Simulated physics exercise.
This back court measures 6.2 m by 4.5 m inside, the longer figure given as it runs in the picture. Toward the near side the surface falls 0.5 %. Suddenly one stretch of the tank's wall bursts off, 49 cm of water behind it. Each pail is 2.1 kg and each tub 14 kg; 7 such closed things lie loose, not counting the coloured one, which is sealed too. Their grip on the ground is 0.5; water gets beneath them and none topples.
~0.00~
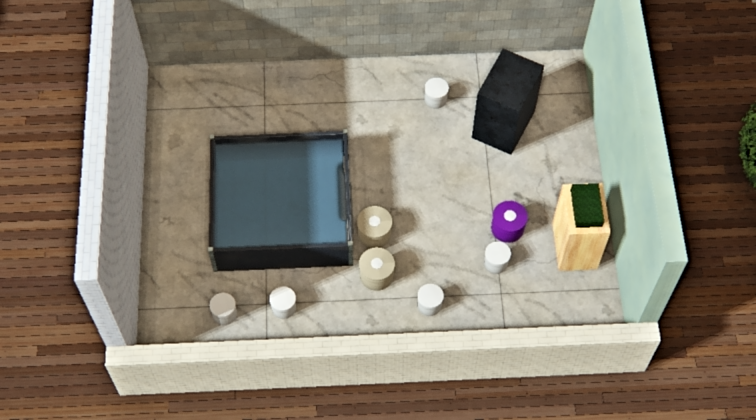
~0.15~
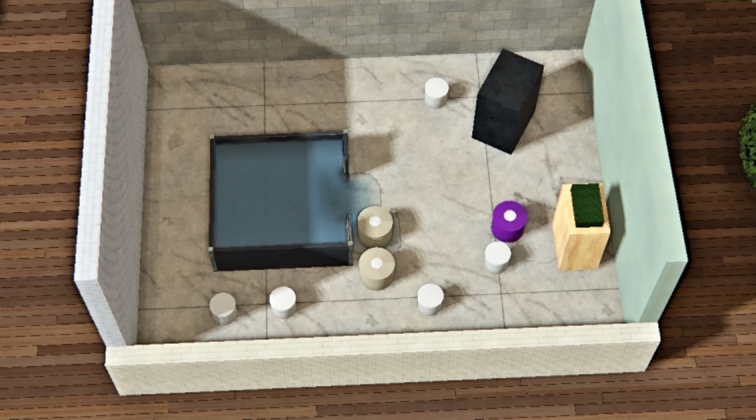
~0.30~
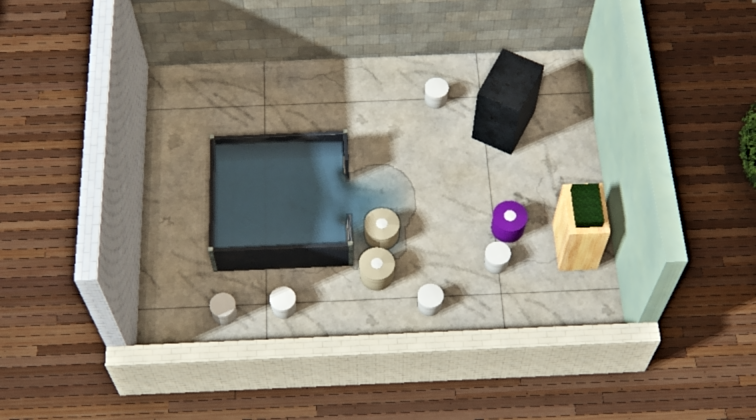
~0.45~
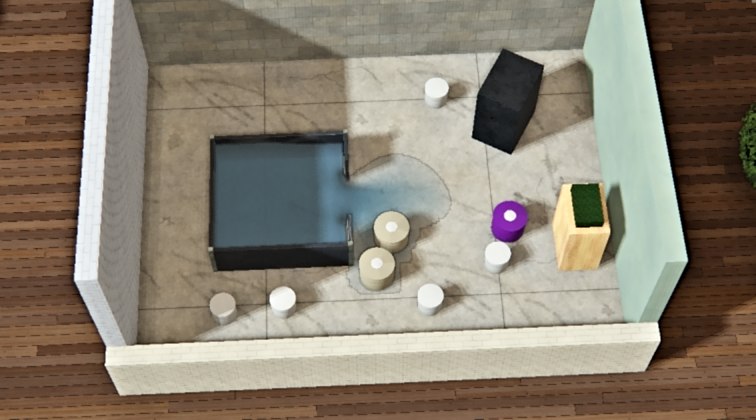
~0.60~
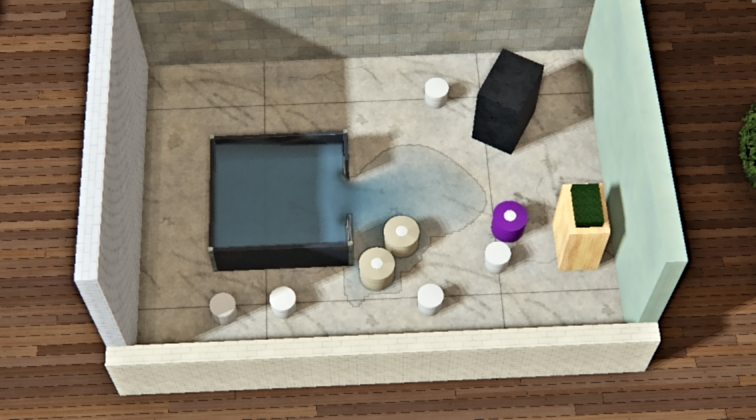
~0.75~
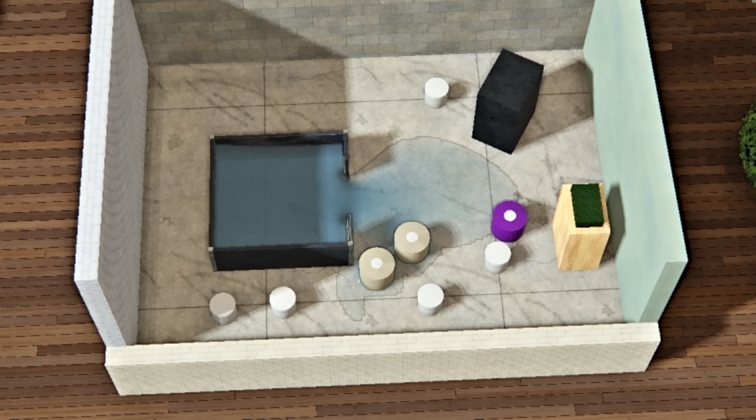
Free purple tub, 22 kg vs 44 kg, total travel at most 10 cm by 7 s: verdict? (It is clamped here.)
Result: High ballast only.
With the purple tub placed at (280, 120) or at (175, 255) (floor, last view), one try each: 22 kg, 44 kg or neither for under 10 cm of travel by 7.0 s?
Order kept: Light pick works, light pick works.
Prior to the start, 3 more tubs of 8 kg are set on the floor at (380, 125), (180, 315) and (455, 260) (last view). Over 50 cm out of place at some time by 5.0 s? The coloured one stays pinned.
Each in turn: Not that far, not that far, further than that.
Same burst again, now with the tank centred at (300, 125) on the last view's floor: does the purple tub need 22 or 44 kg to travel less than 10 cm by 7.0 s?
Then the answer is that just the bigger mass works.
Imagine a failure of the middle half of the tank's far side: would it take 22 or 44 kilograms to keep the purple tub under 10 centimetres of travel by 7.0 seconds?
Well, in that case the light one does it.
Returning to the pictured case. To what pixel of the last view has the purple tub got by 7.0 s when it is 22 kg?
Near (537, 216).
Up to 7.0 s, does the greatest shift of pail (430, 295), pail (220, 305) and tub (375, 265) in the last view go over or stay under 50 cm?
In sequence the three objects are farther, not as far and not as far.
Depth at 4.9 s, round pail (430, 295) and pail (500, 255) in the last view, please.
2 and 13 cm.
After 1.4 s the purple tub would be 8 cm from its start with 22 kg and 0 cm from its start with 44 kg; 8 cm of water round it then.
After 3.1 s the purple tub would be 38 cm from its start with 22 kg and 0 cm from its start with 44 kg; 6 cm of water round it then.
After 4.9 s the purple tub would be 34 cm from its start with 22 kg and 0 cm from its start with 44 kg; 9 cm of water round it then.
After 7.0 s the purple tub would be 34 cm from its start with 22 kg and 0 cm from its start with 44 kg; 9 cm of water round it then.
